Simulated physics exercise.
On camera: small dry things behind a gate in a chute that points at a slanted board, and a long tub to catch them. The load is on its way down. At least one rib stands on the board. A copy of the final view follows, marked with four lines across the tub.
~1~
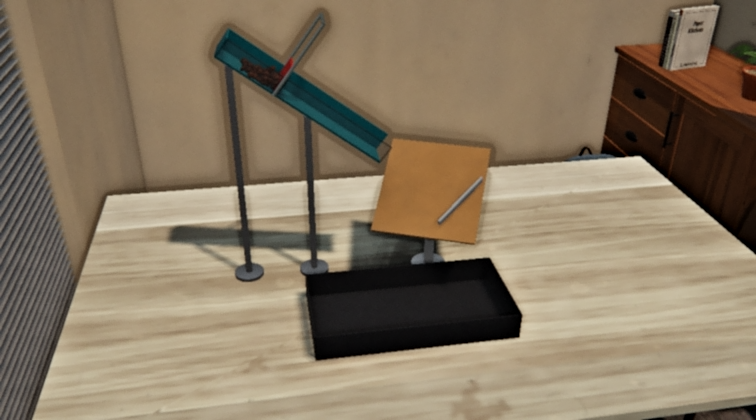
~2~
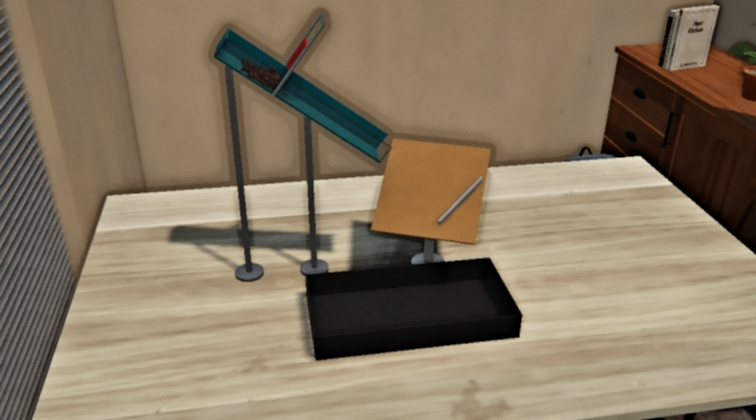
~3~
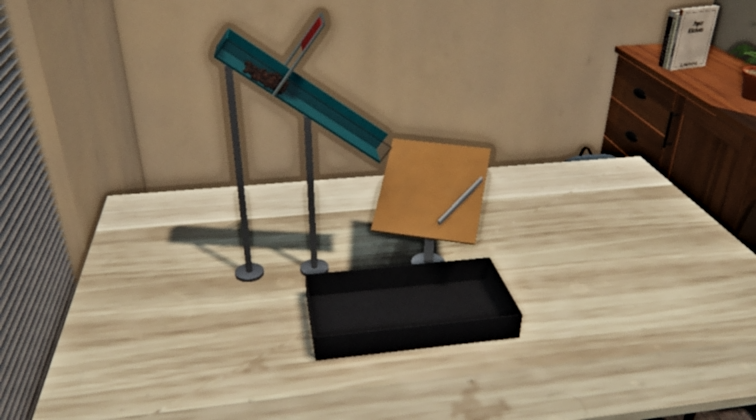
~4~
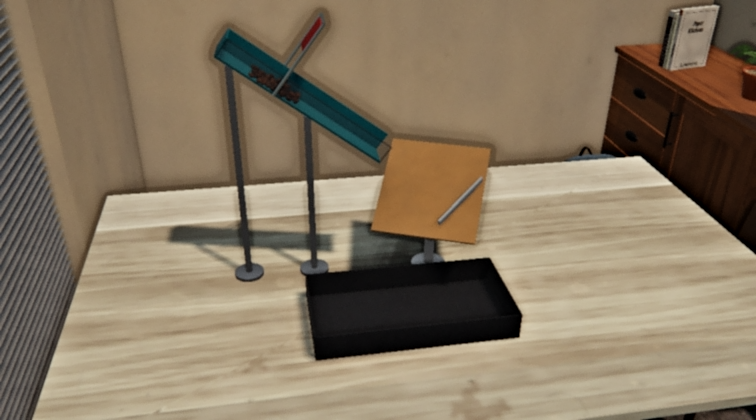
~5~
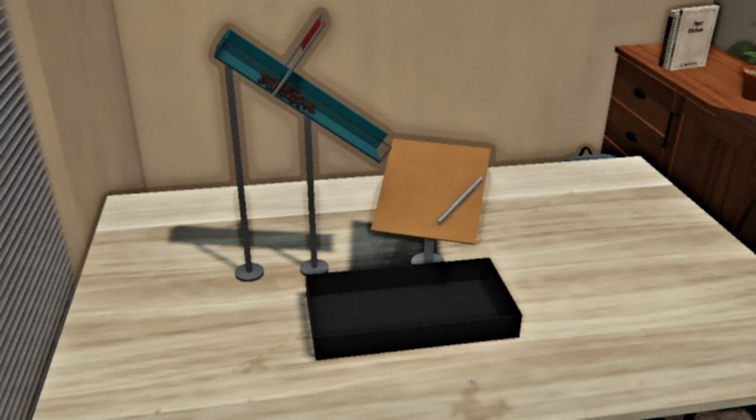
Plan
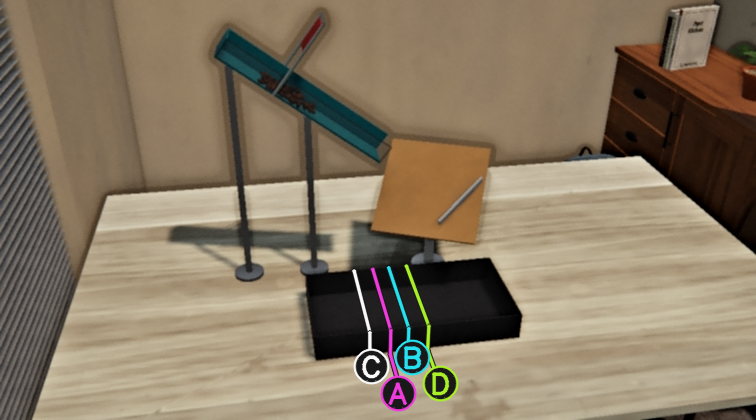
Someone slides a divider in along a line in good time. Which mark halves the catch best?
The answer is line D.
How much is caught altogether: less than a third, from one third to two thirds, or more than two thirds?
More than two thirds.
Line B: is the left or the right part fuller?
Right.
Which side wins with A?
More lands on the right.
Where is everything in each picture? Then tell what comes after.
Load behind the gate near (263, 78), flat chocolate drops; lip of the chute near (378, 156), sloping fairly steeply, in the first picture.
Middle of the board near (432, 188), tilted fairly steeply; middle of its low edge near (422, 237); of its high edge near (441, 143), in the second picture.
Front corners of the tub near (315, 337) and (522, 315), empty; front of the load near (285, 85), in the third picture.
Middle of the load near (276, 86); its front near (297, 96), close to a quarter of the way to the lip; rib from (482, 177) to (439, 221), in the fourth picture.
Middle of the load near (287, 93); its front near (313, 106), close to a third of the way to the lip, in the fifth picture.
On the marked copy, line A crosses the front rim at (390, 329); line B crosses the front rim at (408, 327); line C crosses the front rim at (369, 331); line D crosses the front rim at (428, 325).
For line A, of what is caught, only a few on the left of the divider, all but a few on the right.
For line B, of what is caught, a small share on the left of the divider, all but a few on the right.
For line C, of what is caught, none at all on the left of the divider, the whole lot on the right.
For line D, of what is caught, close to a third on the left of the divider, close to two thirds on the right.
